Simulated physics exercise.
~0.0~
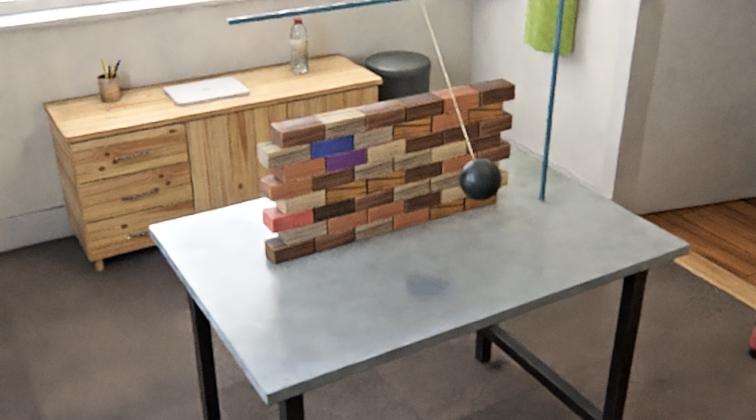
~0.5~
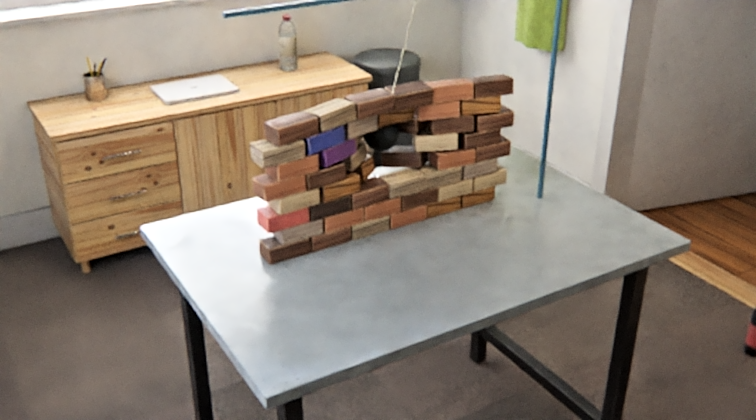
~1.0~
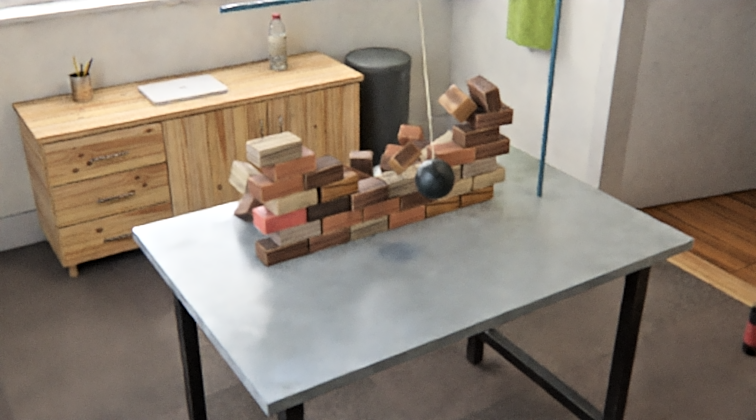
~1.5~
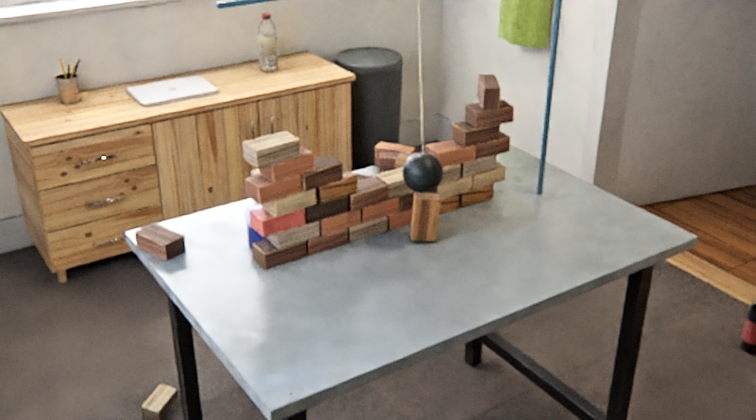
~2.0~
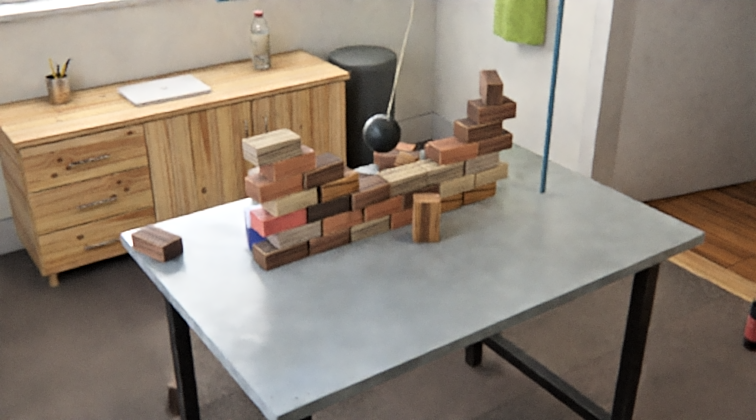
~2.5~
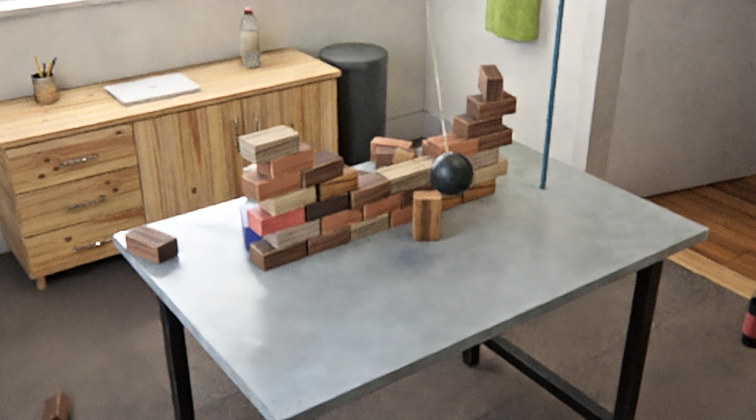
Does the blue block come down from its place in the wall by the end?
Yes, the blue block falls from the upper part of the wall and ends up on its side, low down by the wall's left end.
